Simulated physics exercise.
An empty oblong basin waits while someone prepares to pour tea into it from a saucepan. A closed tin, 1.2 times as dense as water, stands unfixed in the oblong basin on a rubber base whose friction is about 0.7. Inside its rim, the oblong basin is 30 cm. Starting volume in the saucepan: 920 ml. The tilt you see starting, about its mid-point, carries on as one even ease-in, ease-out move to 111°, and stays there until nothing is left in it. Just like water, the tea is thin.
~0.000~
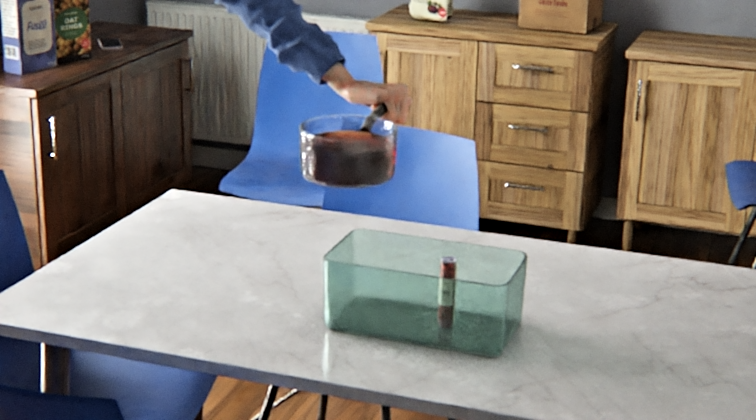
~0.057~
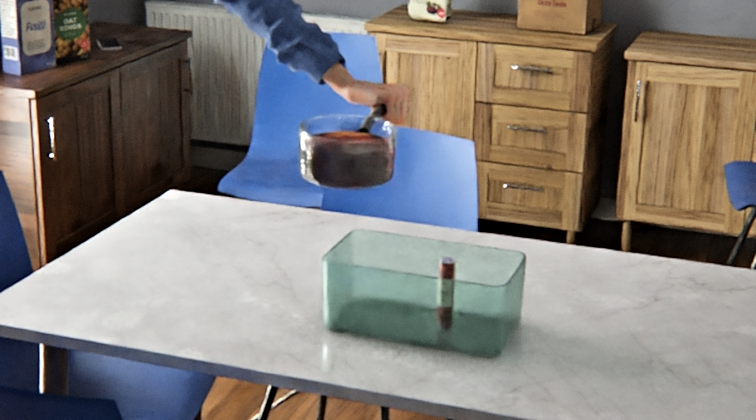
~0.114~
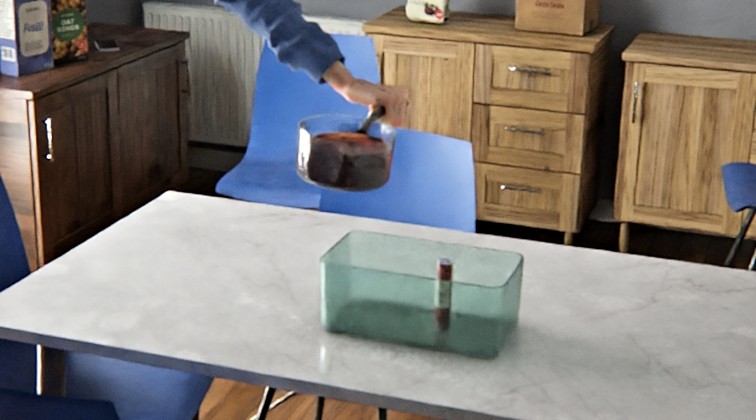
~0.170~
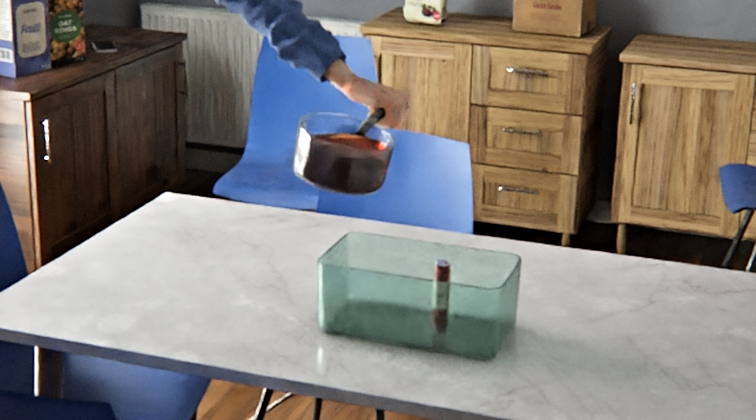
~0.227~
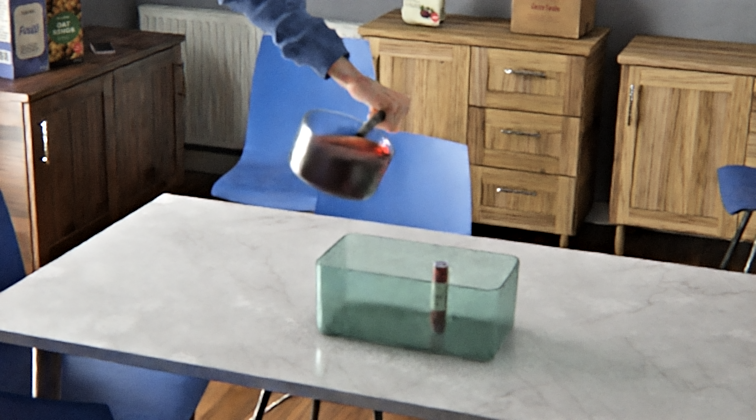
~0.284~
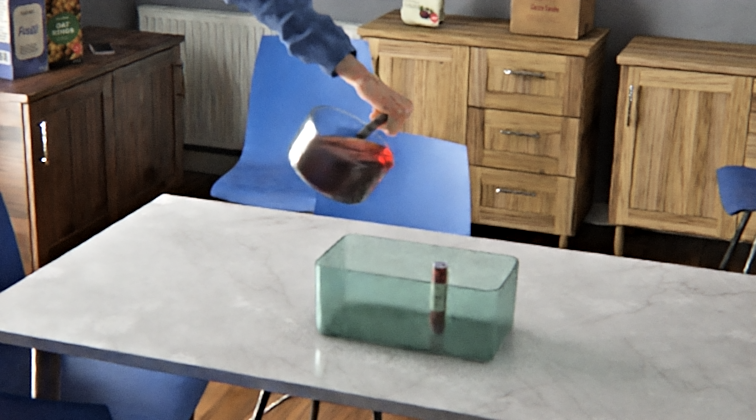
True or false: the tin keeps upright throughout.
False.
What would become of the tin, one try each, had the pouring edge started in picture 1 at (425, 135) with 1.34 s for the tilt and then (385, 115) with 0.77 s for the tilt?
Run one: It does not tip. Run two: It tumbles.
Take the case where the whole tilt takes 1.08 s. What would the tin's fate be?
Then it holds its balance.
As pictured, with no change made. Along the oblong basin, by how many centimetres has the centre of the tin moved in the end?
Some 6.5 cm.
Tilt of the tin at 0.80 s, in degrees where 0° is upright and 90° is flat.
Some 5°.
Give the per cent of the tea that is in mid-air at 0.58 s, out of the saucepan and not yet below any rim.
44 %.
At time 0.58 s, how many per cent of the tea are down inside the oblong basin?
I'd put it near 26 percent.
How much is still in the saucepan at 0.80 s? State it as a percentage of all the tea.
Around 5 percent of it.
Then, 0.58 s in, the tilt is 94° and 29 per cent is still to pour; the tin stands where it began.
Then, 0.80 s in, the tilt is 111° and 5 per cent is still to pour; the tin leans 7°.
Then, 1.03 s in, the tilt is 111° and 0 per cent is still to pour; the tin leans 20°.
Then, 1.28 s in, the tilt is 111° and 0 per cent is still to pour; the tin lies on its side.
Finally, the tin lies on its side.
